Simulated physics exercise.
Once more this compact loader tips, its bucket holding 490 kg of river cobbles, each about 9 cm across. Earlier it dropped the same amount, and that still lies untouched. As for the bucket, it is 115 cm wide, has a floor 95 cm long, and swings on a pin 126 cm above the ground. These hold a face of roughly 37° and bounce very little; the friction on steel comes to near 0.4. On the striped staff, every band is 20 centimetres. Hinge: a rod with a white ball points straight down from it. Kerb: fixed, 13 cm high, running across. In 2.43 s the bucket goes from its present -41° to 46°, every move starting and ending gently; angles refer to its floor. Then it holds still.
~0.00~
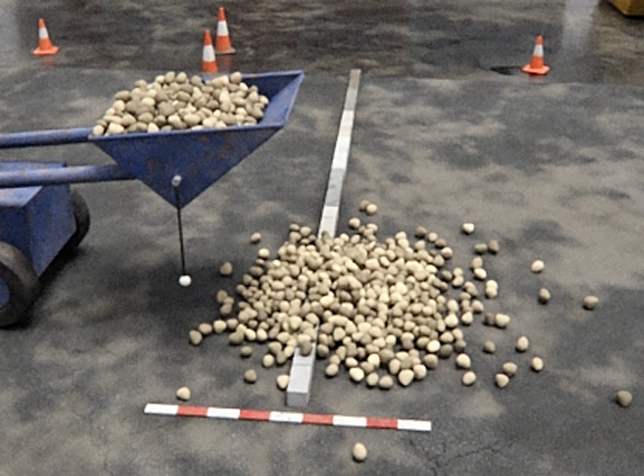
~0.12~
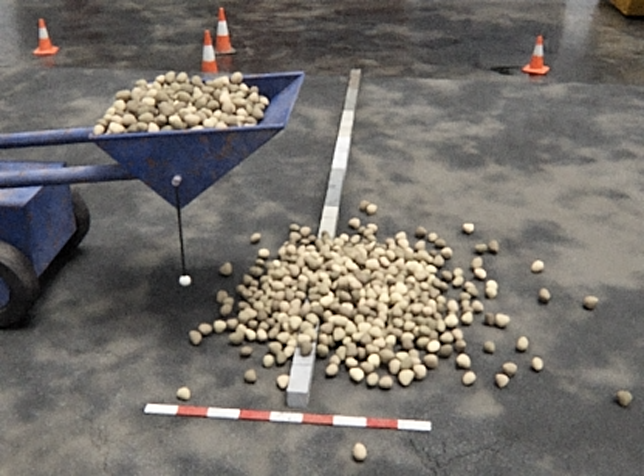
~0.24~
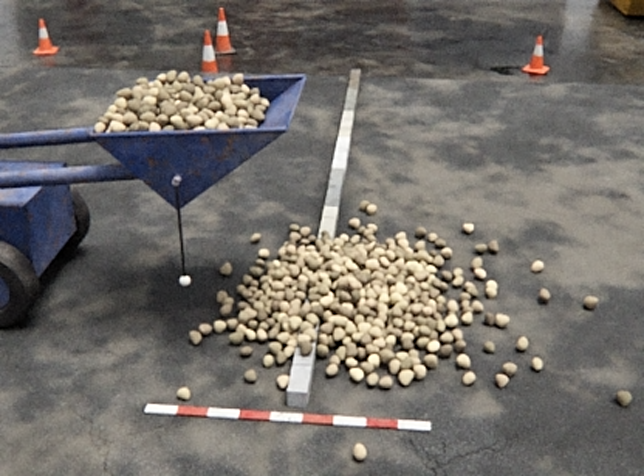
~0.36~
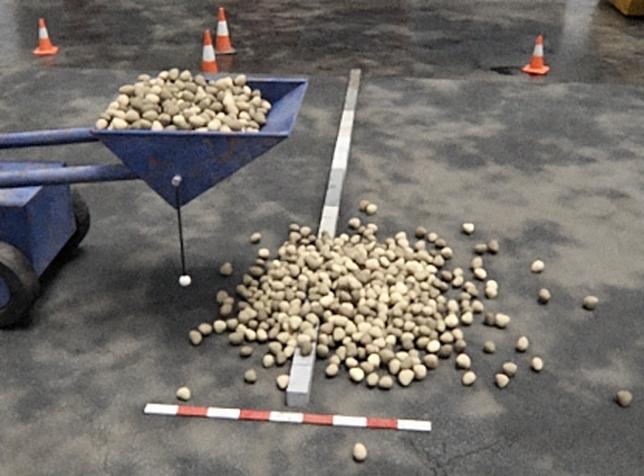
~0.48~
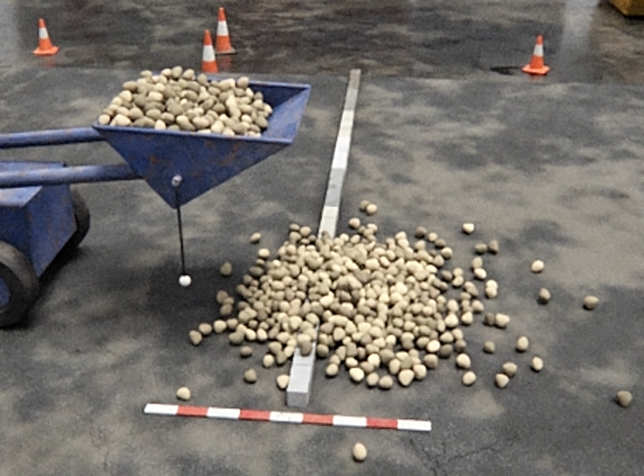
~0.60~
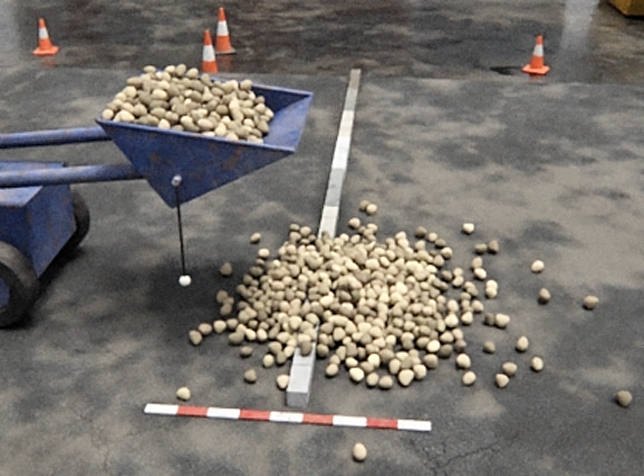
A blue loader bucket heaped with rounded tan and grey cobbles juts in from the left above a stained dark grey floor, seen from a raised, steady viewpoint. A loose pile of similar stones lies across a pale kerb, with a red-and-white striped staff in front and orange cones behind. The bucket slowly tilts, its right-hand lip dipping slightly while its stones shift a little and the pile stays still.
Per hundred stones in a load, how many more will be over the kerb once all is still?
44.
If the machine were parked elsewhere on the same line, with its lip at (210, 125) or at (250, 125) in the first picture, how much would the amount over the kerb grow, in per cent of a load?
First place: Roughly 0 %; second place: Roughly 20 %.
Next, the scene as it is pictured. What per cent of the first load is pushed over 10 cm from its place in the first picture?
Roughly 10 percent.
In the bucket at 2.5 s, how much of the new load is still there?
About 0 per cent is held.
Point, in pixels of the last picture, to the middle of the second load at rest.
I'd point to about (312, 278).
After 1.8 s the floor is at 32°; in per cent of one load, 82 in the bucket, 45 on this side of the kerb, 73 over the kerb; the foremost stones are at (563, 317).
After 2.5 s the floor is at 46°; in per cent of one load, 2 in the bucket, 88 on this side of the kerb, 110 over the kerb; the foremost stones are at (563, 317).
After 2.9 s the floor is at 46°; in per cent of one load, 0 in the bucket, 86 on this side of the kerb, 114 over the kerb; the foremost stones are at (563, 317).
After 5.5 s the floor is at 46°; in per cent of one load, 0 in the bucket, 86 on this side of the kerb, 114 over the kerb; the foremost stones are at (563, 317). Net gain over the kerb, 44.
